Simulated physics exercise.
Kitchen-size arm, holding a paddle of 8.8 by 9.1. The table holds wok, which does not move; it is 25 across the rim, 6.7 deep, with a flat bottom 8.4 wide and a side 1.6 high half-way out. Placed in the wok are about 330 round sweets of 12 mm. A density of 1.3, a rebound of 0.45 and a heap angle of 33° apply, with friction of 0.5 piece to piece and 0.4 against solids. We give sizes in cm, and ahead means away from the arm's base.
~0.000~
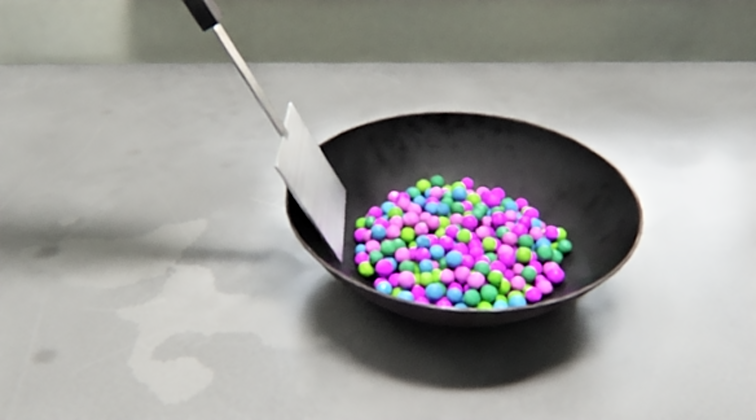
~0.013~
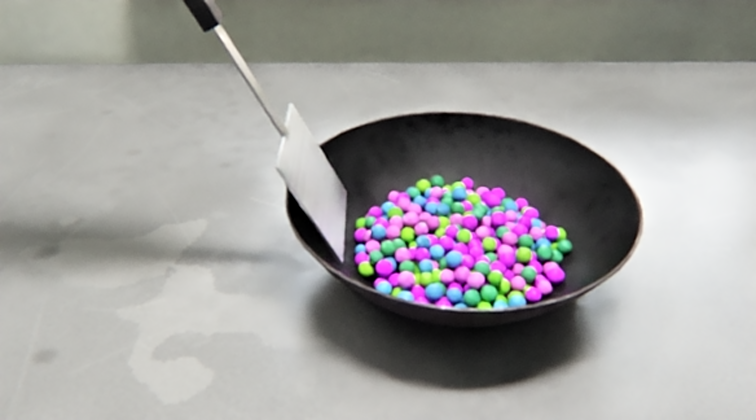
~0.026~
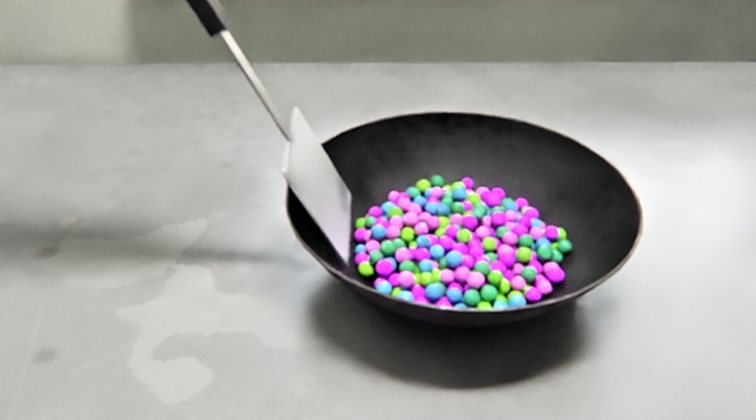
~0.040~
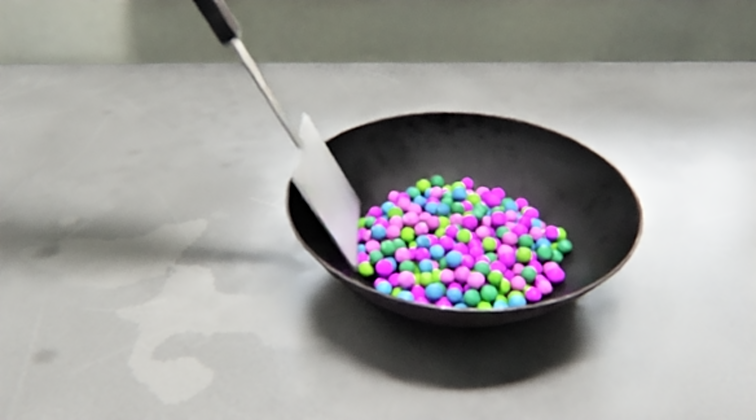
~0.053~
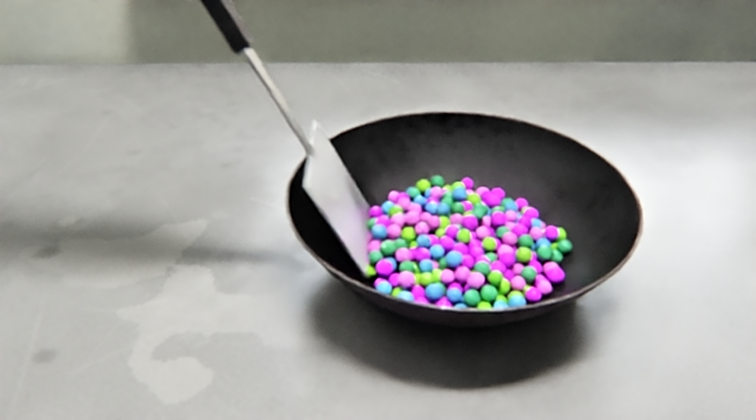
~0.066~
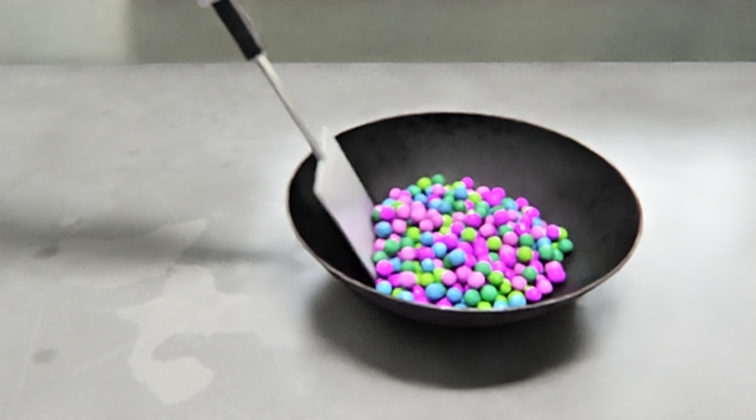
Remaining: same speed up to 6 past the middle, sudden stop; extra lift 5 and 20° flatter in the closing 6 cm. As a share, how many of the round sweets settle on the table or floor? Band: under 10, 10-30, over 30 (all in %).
Under 10 %.
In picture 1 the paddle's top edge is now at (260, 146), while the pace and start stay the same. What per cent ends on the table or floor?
About 5 per cent.
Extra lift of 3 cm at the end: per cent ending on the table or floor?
Roughly 0 per cent.
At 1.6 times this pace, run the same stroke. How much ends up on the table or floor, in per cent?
Around 20 percent would finish on the table or floor.
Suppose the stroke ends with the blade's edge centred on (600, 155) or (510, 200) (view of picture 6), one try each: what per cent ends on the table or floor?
The two tries give near 35 and near 0 in a hundred.
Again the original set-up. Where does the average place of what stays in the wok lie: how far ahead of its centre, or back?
I'd say close to 4.0 cm toward the front.
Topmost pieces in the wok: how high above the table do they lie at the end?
Close to 7.0 centimetres high.
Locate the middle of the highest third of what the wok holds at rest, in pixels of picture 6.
You'll find it at about (557, 224).
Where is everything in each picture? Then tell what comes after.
In the first picture, paddle top edge at (283, 132), sloping 64°; upper third of the load around (456, 234), from x 360 to 565, top at y 185; 333 in the wok.
In the second picture, paddle top edge at (284, 133), sloping 64°; upper third of the load around (456, 234), from x 360 to 565, top at y 185.
In the third picture, paddle top edge at (290, 137), sloping 64°; upper third of the load around (456, 234), from x 360 to 565, top at y 185.
In the fourth picture, paddle top edge at (300, 144), sloping 64°; upper third of the load around (456, 234), from x 360 to 565, top at y 185.
In the fifth picture, paddle top edge at (310, 151), sloping 64°; upper third of the load around (456, 234), from x 360 to 565, top at y 185.
In the sixth picture, paddle top edge at (321, 156), sloping 64°; upper third of the load around (458, 231), from x 365 to 565, top at y 180; 333 in the wok.
After 0.15 s, sloping 64°, highest piece 5 above the table; 333 in the wok.
After 0.23 s, sloping 55°, highest piece 7 above the table; 333 in the wok.
After 0.47 s, sloping 44°, highest piece 8 above the table; 321 in the wok, 8 on the table or floor, 4 on the blade or in flight.
After 1.52 s, sloping 44°, highest piece 6 above the table; 320 in the wok, 13 on the table or floor.
At rest, 320 in the wok, 13 on the table or floor. That is 4 % on the table or floor.
